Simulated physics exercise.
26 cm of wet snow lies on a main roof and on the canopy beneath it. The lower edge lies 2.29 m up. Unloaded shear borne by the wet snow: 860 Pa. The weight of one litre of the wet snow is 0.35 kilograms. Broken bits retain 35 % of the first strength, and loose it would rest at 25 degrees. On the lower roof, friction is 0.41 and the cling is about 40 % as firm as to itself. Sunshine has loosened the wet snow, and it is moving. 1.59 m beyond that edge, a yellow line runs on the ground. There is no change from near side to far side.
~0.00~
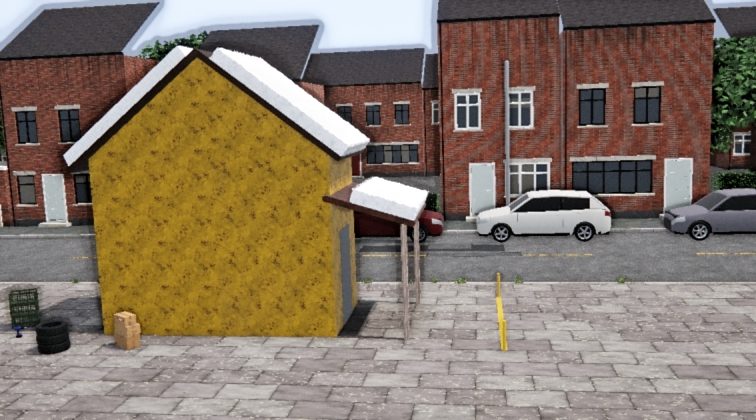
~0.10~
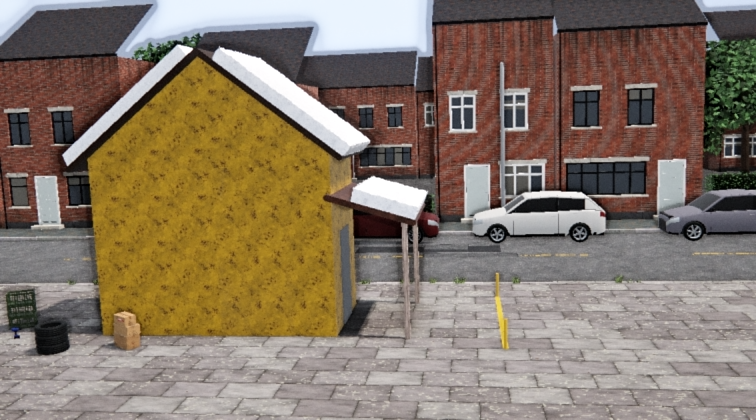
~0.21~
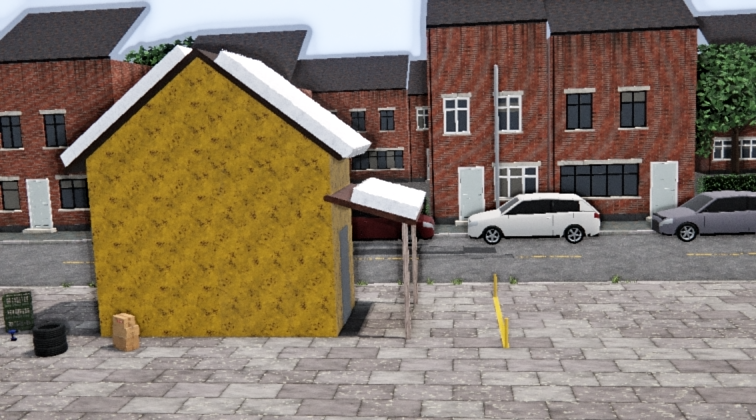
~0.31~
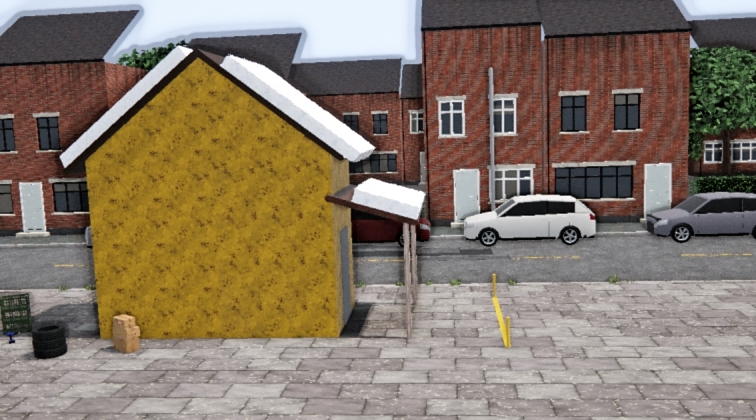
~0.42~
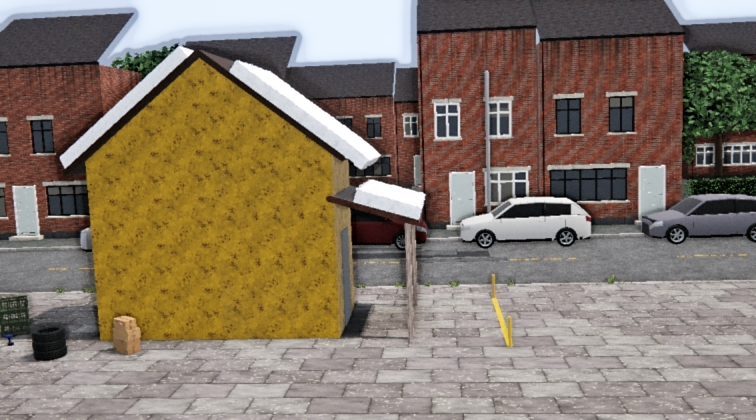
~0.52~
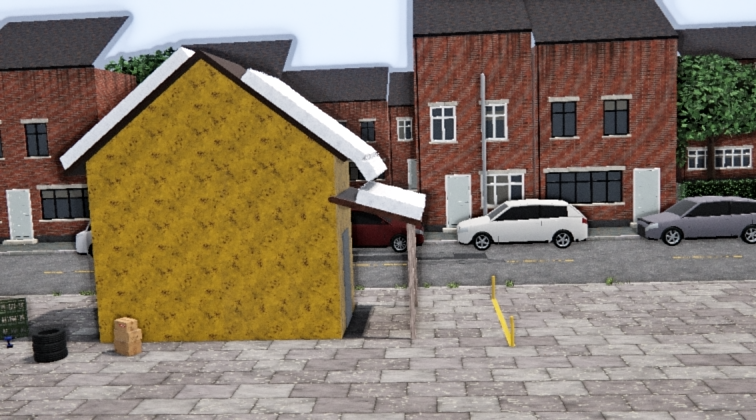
At first, white snow covers the roof of a yellow building, with a smaller snowy roof below on the right. As the view shifts slightly, the upper roof's right-hand snow slides slowly down, baring a dark strip near the ridge, then pokes past the eave above the lower roof and begins cracking.
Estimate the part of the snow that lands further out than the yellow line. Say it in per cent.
I would say 44 %.
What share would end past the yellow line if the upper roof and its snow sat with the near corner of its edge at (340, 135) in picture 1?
55 per cent or so.
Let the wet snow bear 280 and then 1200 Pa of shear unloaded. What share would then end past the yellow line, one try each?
Going in order, it's 55 % and then 30 %.
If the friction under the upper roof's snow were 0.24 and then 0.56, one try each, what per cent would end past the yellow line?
In turn about 35 %, 1 %.
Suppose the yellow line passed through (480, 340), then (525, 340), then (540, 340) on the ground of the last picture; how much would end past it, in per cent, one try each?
The three tries give 60 %, 35 % and 25 % in turn.
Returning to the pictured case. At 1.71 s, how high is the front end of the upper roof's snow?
About 0.0 m.
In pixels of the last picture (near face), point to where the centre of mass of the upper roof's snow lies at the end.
It sits close to (522, 327) in the last view.
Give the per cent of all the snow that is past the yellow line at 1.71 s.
Around 16 percent of it.
After 1.07 s, none is below the lower edge and 0 % is past the line.
After 1.71 s, 56 % is below the lower edge and 15 % is past the line.
After 2.36 s, 84 % is below the lower edge and 44 % is past the line.
After 3.00 s, 85 % is below the lower edge and 44 % is past the line.
After 3.40 s, 85 % is below the lower edge and 44 % is past the line.
